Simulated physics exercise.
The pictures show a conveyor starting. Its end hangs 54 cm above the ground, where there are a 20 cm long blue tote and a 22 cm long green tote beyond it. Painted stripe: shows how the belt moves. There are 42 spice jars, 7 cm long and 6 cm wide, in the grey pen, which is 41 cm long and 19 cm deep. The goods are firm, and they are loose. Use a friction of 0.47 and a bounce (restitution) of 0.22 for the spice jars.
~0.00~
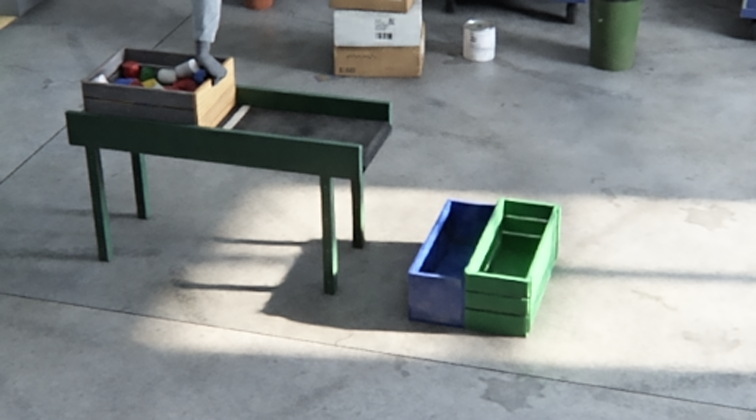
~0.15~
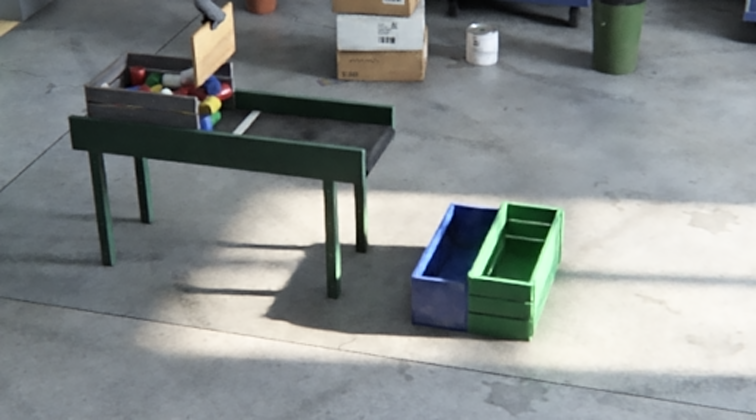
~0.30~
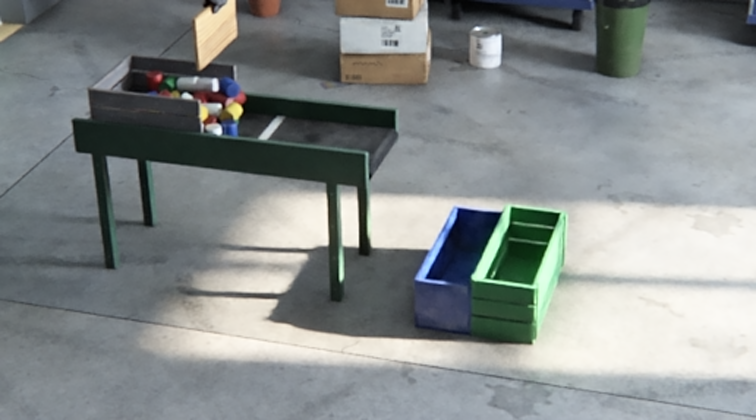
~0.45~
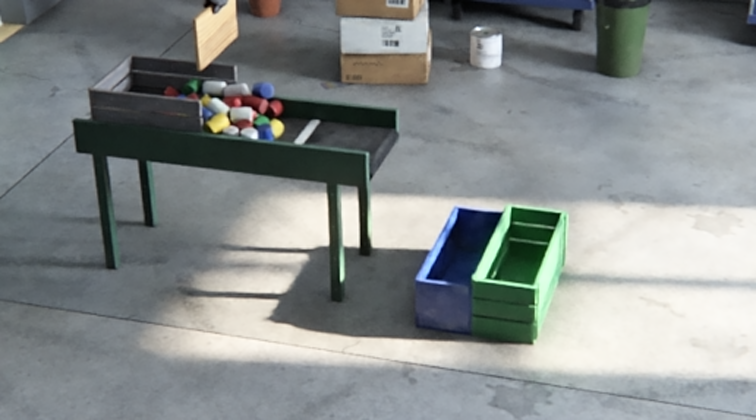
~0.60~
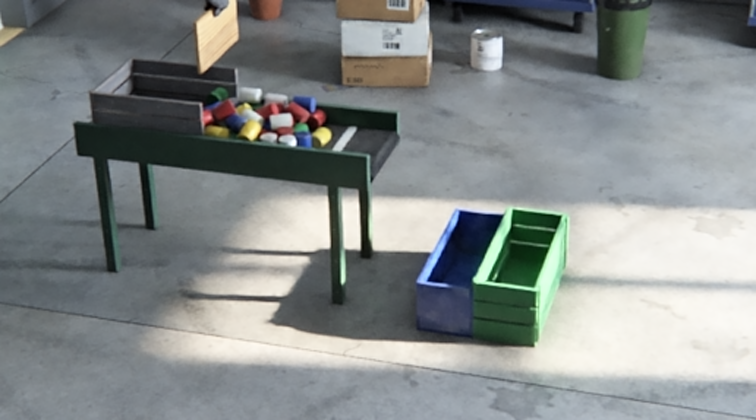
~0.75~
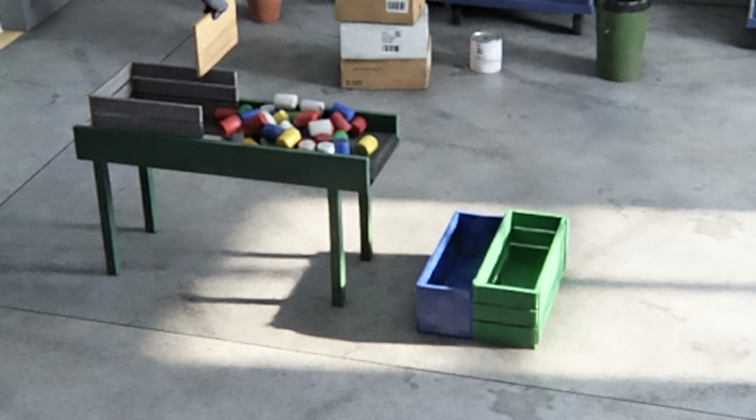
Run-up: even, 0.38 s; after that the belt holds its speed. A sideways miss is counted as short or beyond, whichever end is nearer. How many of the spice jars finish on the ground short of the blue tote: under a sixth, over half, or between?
Once it all settles, the ground short of the blue tote holds short of a sixth of the load.
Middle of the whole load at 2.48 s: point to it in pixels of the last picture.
The middle lies close to (466, 274).
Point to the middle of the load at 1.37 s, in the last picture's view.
The centre sits near (453, 238).
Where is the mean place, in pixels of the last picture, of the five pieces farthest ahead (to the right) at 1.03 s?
Pixel (428, 177), give or take.
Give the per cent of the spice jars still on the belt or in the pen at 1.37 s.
Estimate: Close to 5 per cent.
After 1.03 s, 30 on the belt and 12 in the air.
After 1.37 s, 20 in the blue tote, 3 on the belt and 19 in the air.
After 1.86 s, 41 in the blue tote and 1 in the air.
Outcome (at 2.48 s), 42 in the blue tote. Asked share, 0 of 42, 0 per cent.
